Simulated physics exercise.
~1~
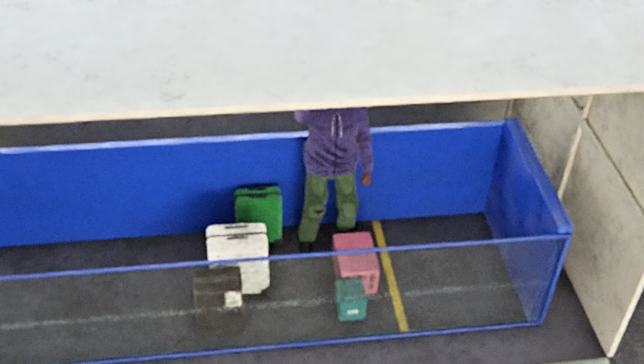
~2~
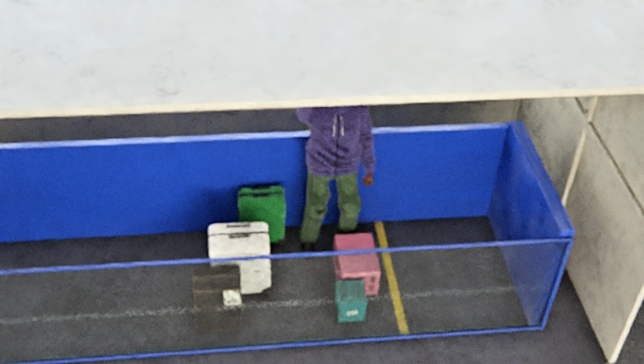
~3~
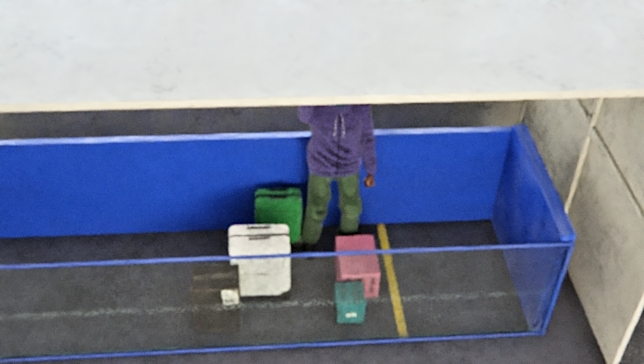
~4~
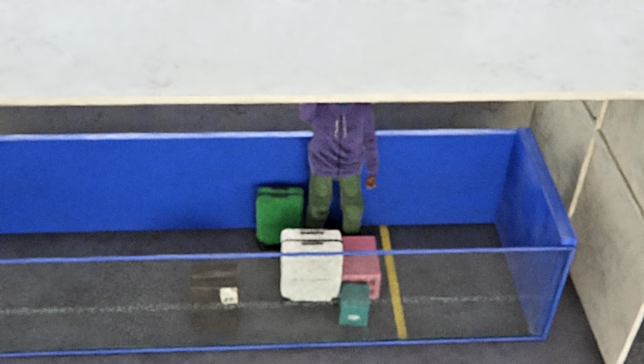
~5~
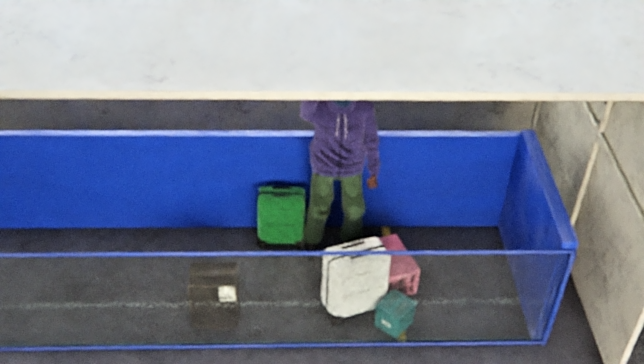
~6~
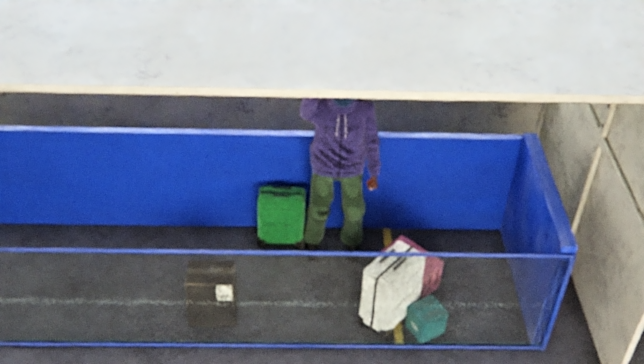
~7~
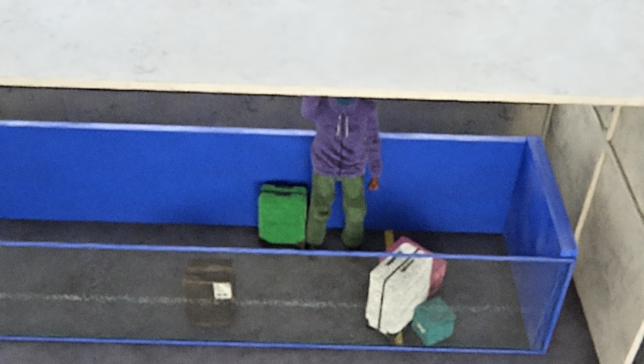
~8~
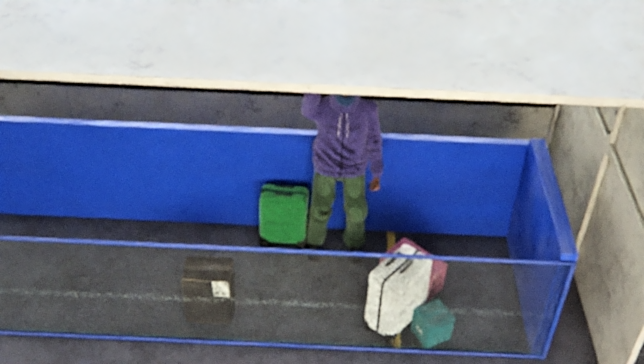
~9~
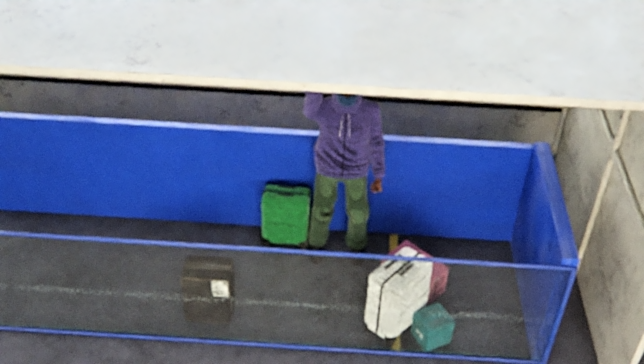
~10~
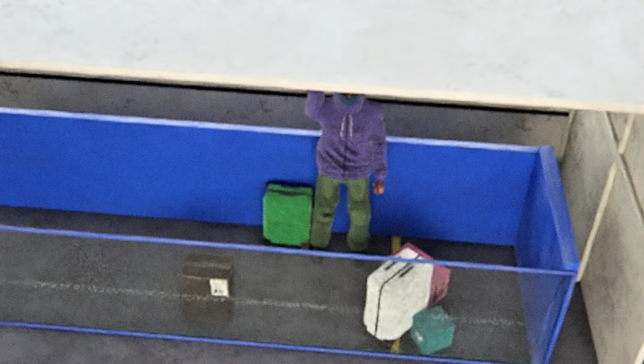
A white wheeled case begins rolling right across the dark floor of a blue-walled bay, while a green case near the person in a purple hoodie shifts slightly the same way and stops. The white case reaches the pink crate and the small teal tub and pushes into them. Both slide right and turn askew, and the white case twists as it follows. The three come to rest bunched together, with the crate and tub past the yellow line. The green case stays short of it beside the standing person, and the dark pack at left never moves.
